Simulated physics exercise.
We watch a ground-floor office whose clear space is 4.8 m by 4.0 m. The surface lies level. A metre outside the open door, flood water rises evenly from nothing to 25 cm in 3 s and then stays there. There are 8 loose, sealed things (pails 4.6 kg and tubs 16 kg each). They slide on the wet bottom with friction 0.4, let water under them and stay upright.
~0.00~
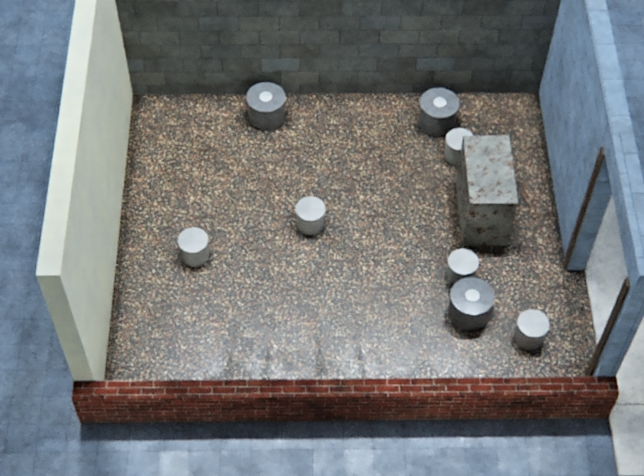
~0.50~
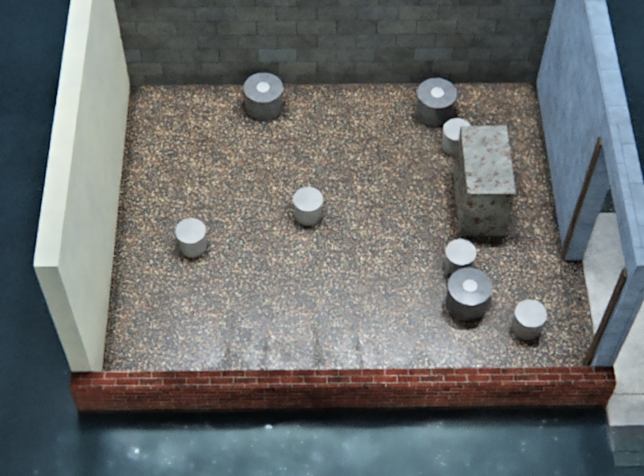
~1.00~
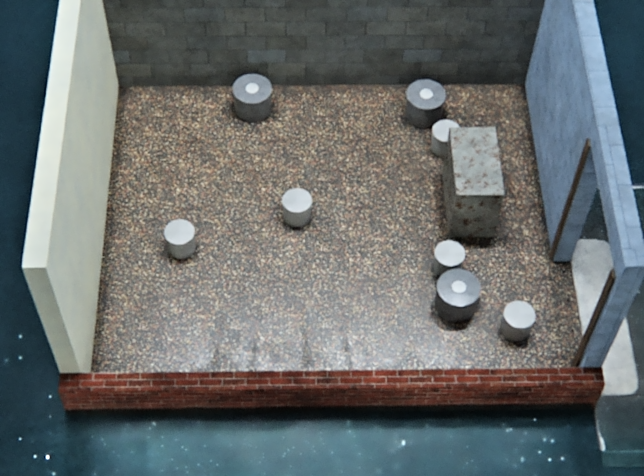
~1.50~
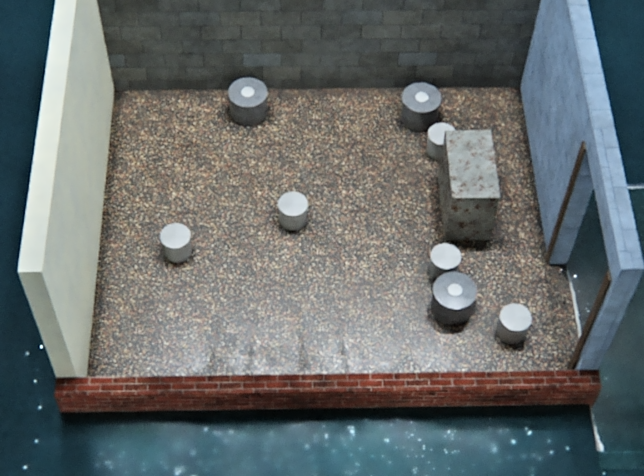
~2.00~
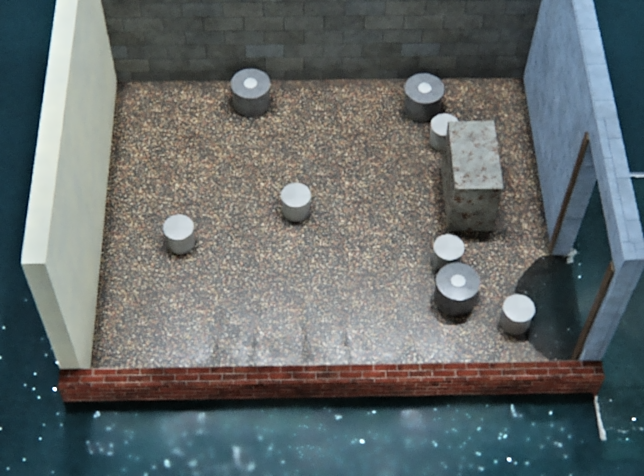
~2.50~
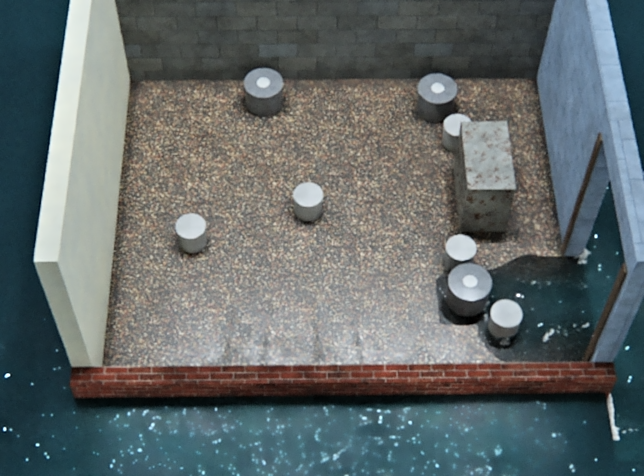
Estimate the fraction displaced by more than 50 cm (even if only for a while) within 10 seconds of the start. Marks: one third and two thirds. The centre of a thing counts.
Share: Two thirds or above.
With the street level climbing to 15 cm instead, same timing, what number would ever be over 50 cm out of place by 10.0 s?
Then 2.
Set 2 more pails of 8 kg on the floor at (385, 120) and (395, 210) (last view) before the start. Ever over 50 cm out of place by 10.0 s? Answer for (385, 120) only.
Answer: Under.
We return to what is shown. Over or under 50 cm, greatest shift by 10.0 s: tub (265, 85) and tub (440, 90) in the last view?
In that order: Past it, under.
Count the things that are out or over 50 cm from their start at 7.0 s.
5 of them.
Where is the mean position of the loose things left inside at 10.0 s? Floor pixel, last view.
Near (272, 132).
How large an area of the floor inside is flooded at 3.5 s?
About 3.5 m2.
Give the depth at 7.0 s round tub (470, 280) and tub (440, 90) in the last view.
About 6 and 0 cm.
After 3.5 s 2 of 8 are over 50 cm from their spots; 0 afloat.
After 4.5 s 3 of 8 are over 50 cm from their spots; 0 afloat.
After 7.0 s 5 of 8 are over 50 cm from their spots; 2 afloat.
After 10.0 s 6 of 8 are over 50 cm from their spots, and 6 have been at some point; 5 afloat.
